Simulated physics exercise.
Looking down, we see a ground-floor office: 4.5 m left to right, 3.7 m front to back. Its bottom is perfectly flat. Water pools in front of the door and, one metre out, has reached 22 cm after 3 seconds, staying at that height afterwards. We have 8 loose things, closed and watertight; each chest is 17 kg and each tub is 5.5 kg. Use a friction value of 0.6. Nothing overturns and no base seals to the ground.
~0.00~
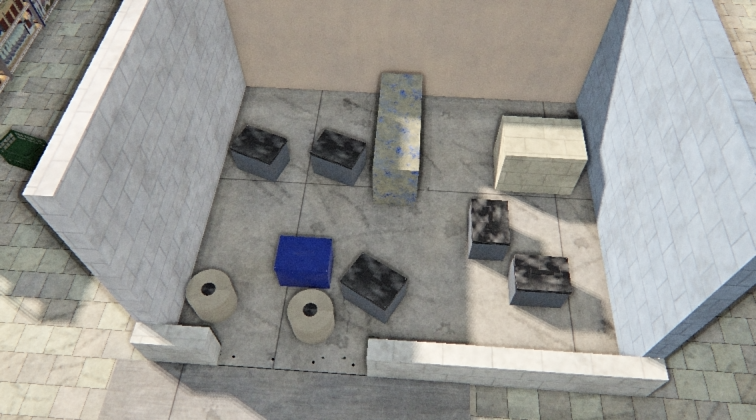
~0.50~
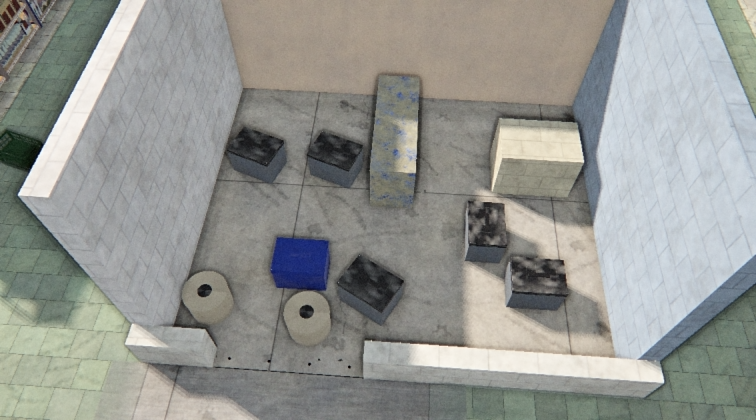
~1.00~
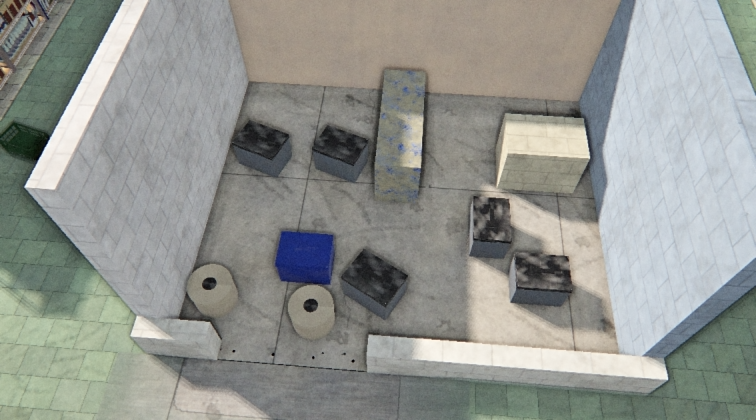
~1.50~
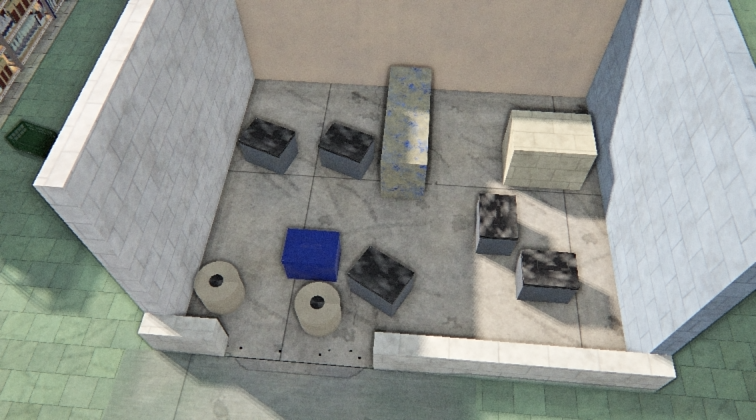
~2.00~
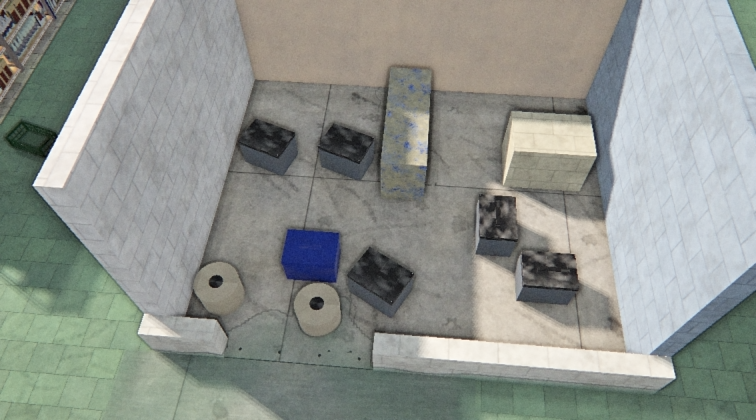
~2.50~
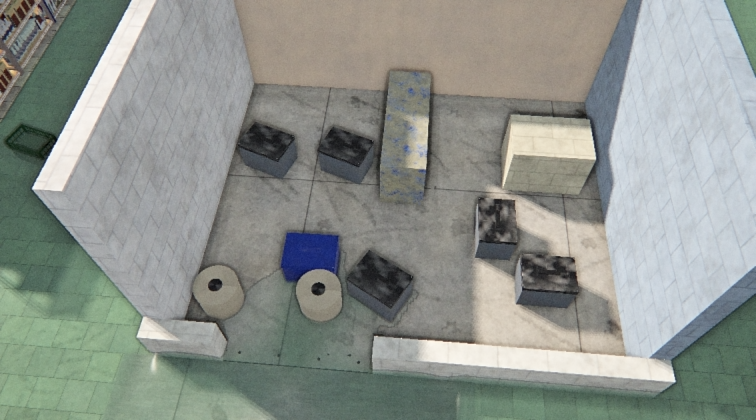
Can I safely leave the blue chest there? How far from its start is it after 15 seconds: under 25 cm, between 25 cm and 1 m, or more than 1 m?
It will likely make a long trip.
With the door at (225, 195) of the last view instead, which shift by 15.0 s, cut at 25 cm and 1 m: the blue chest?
In that case the blue chest goes a long way.
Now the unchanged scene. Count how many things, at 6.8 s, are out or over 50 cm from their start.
I make it 5.
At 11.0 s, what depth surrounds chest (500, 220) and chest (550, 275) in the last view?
8 and 8 cm.
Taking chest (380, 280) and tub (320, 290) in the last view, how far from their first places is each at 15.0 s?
Net displacement, in order: 60 cm; 200 cm.
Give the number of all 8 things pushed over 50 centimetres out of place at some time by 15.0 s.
It works out to 8.
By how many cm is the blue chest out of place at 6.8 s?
Displacement by then near 200 cm.
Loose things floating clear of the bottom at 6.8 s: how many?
Count: 5.
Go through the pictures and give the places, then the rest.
In the first picture, the blue chest at (303, 253), on the bottom; water covers 0.0 m2; 0 of 8 have shifted.
In the second picture, the blue chest at (300, 255), on the bottom; 0.0 m2 under water; 0 of 8 have shifted.
In the third picture, the blue chest at (304, 249), on the bottom; 0.0 m2 under water; 0 of 8 have shifted.
In the fourth picture, the blue chest at (311, 246), on the bottom; water covers 0.0 m2; 0 of 8 have shifted.
In the fifth picture, the blue chest at (311, 247) rests on the ground; 0.3 m2 under water; 0 of 8 have shifted.
In the sixth picture, the blue chest at (310, 250), on the bottom; water covers 1.0 m2; 1 of 8 have shifted.
After 3.5 s the blue chest is near (315, 215), 0.4 m from its start, aground; 1 afloat.
After 6.8 s the blue chest is near (354, 100), 2.1 m from its start, afloat; 5 afloat.
After 11.0 s the blue chest is near (362, 113), 1.9 m from its start, afloat; 6 afloat.
After 15.0 s the blue chest is near (366, 93), 2.2 m from its start, afloat; 8 afloat.
